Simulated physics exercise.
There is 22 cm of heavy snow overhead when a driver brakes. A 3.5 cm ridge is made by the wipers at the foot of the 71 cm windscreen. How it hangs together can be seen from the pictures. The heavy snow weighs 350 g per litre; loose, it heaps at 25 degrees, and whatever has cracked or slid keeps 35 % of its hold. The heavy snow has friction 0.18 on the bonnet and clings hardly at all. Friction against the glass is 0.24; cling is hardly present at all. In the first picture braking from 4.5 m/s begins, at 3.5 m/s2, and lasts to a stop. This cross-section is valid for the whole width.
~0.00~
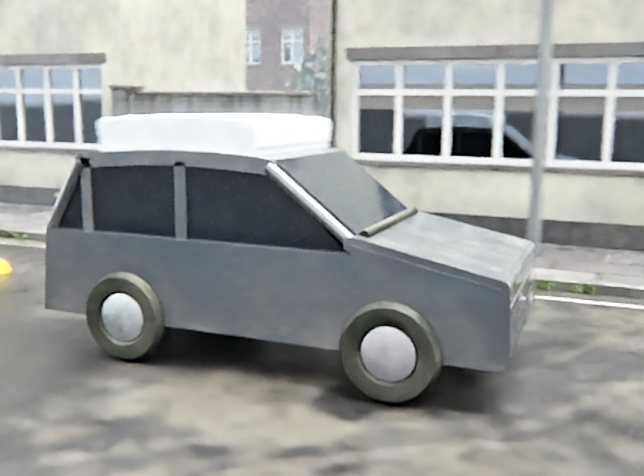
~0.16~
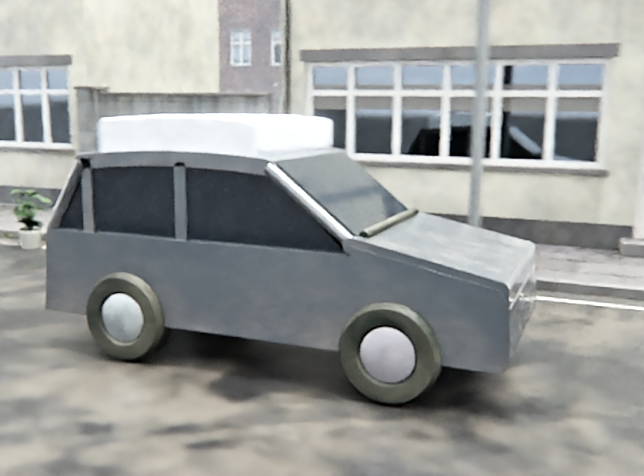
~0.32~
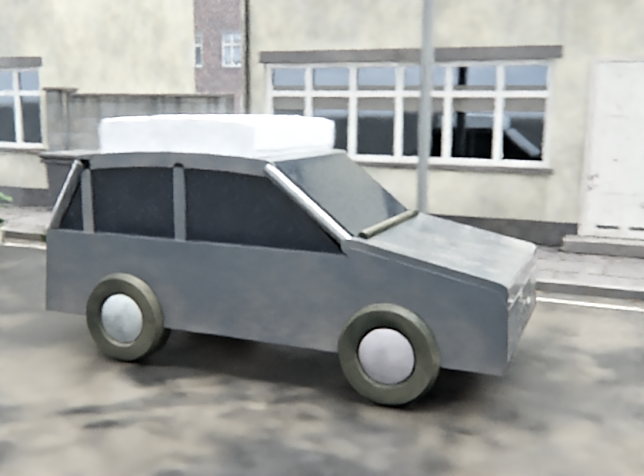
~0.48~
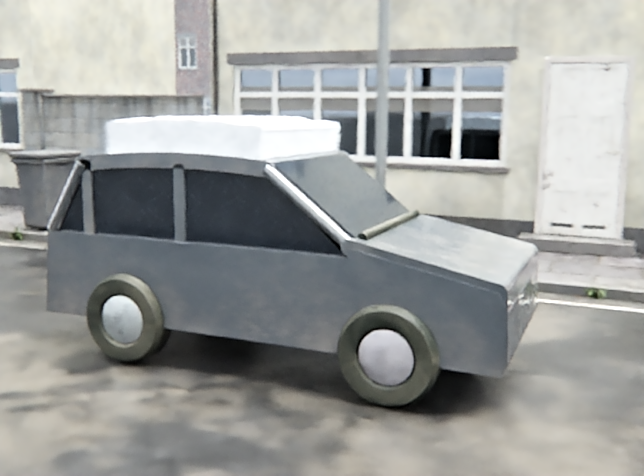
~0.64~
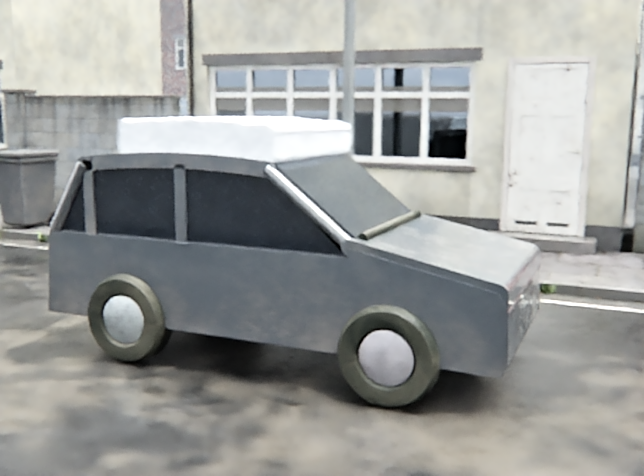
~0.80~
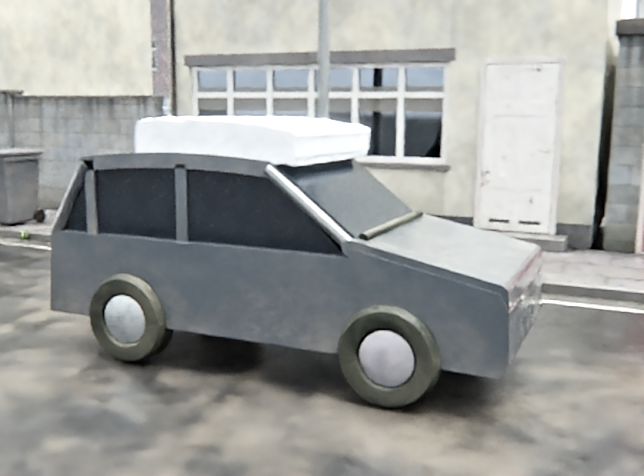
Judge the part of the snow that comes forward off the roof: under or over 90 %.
It ends up in excess of 90 %.
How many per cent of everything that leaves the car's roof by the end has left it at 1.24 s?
It comes to around 70 %.
By 1.24 s, 32 % of the snow is on the roof, 47 % on the glass, 20 % on the bonnet and none has gone off the nose.
By 1.75 s, none of the snow is on the roof, 1 % on the glass, 77 % on the bonnet and 22 % has gone off the nose.
By 2.27 s, none of the snow is on the roof, 1 % on the glass, 20 % on the bonnet and 79 % has gone off the nose.
By 2.79 s, none of the snow is on the roof, 1 % on the glass, none on the bonnet and 99 % has gone off the nose.
By 2.89 s, at the end, none of the snow is on the roof, 1 % on the glass, none on the bonnet and 99 % has gone off the nose.
